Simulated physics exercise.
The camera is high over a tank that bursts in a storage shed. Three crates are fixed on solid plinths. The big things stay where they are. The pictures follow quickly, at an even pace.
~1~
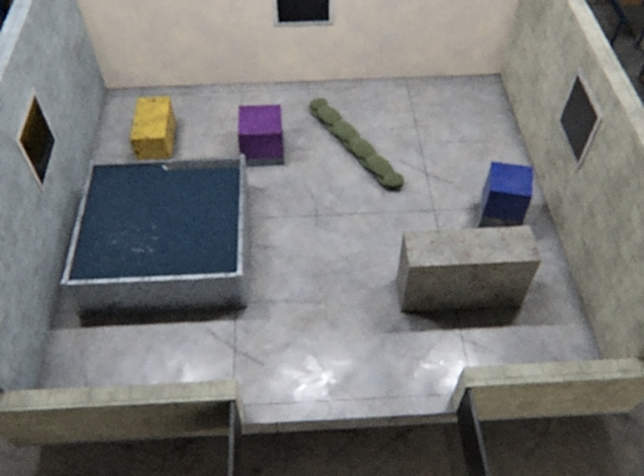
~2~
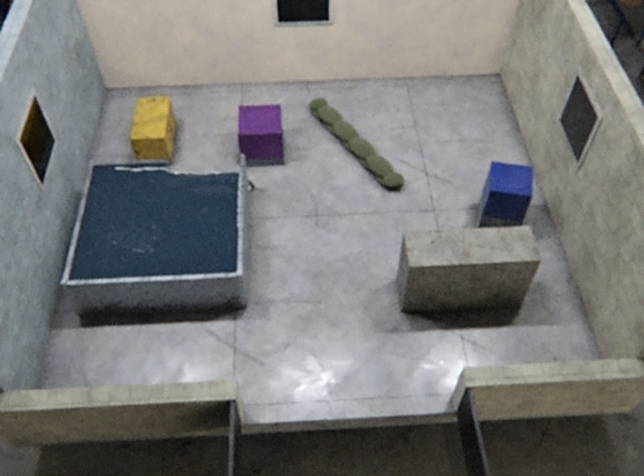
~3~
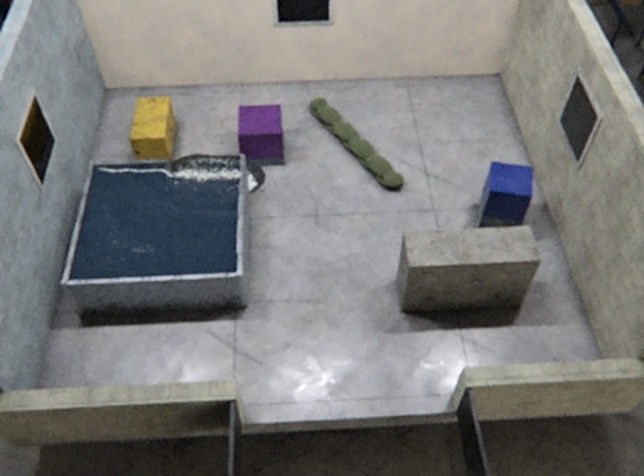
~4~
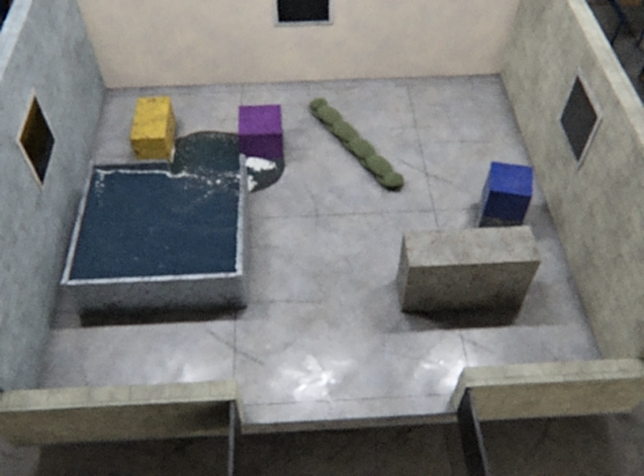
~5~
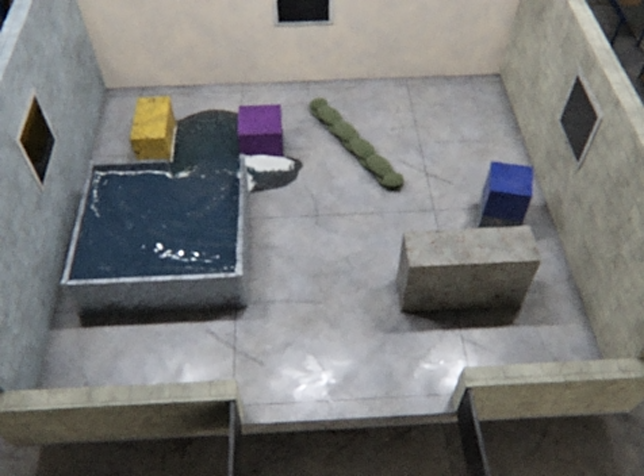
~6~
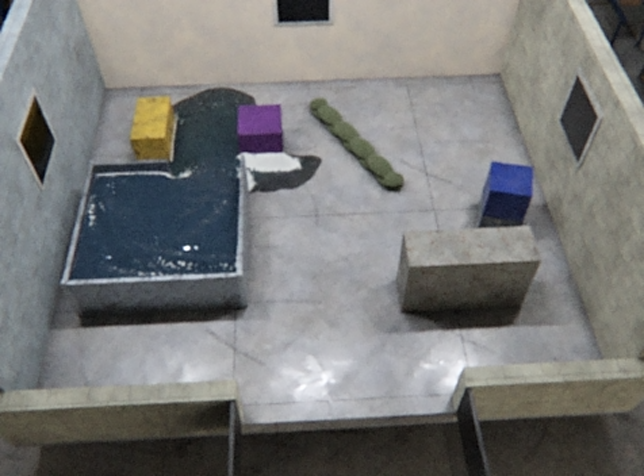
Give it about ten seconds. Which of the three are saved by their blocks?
One by one: The yellow crate is soaked; the blue crate keeps dry; the purple crate is soaked.
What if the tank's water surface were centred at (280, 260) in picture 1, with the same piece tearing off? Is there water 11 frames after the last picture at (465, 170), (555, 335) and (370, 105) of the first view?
As listed: Flooded, no water, under water.
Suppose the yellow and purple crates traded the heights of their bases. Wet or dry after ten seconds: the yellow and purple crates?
Then: The yellow one ends up wet; the purple one is soaked.
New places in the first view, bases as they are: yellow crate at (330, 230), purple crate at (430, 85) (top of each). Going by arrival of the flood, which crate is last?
Last comes the one in blue.
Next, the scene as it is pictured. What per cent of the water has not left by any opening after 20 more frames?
I make it 100 per cent.
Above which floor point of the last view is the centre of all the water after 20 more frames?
Close to (224, 180).
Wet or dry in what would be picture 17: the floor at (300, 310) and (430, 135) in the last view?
In turn: Not flooded, free of water.
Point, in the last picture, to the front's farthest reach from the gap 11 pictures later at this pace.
I would point to (422, 80).
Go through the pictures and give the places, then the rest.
The first frame shows still water in the water tank at (162, 219).
In the second frame, water pours out on the water tank's far side and has run to a hidden place.
In the third frame, water pours out on the water tank's far side and has run to a hidden place.
In the fourth frame, the front is at (195, 136), out from the gap on the water tank's far side.
In the fifth frame, water pours out on the water tank's far side and has run to (204, 115).
In the sixth frame, water pours out on the water tank's far side and has run to (229, 92).
A moment on, water covers 20 % of the floor; the yellow crate water round its plinth, the blue crate not reached, the purple crate water round its plinth.
Next, water covers 30 % of the floor; the yellow crate water round its plinth, the blue crate not reached, the purple crate water round its plinth.
Then, water covers 55 % of the floor; the yellow crate water round its plinth, the blue crate water round its plinth, the purple crate water round its plinth.
Later, water covers 75 % of the floor; the yellow crate water round its plinth, the blue crate water round its plinth, the purple crate water round its plinth.
In the end, water covers 95 % of the floor; the yellow crate was topped, the blue crate stayed above the water, the purple crate was topped.
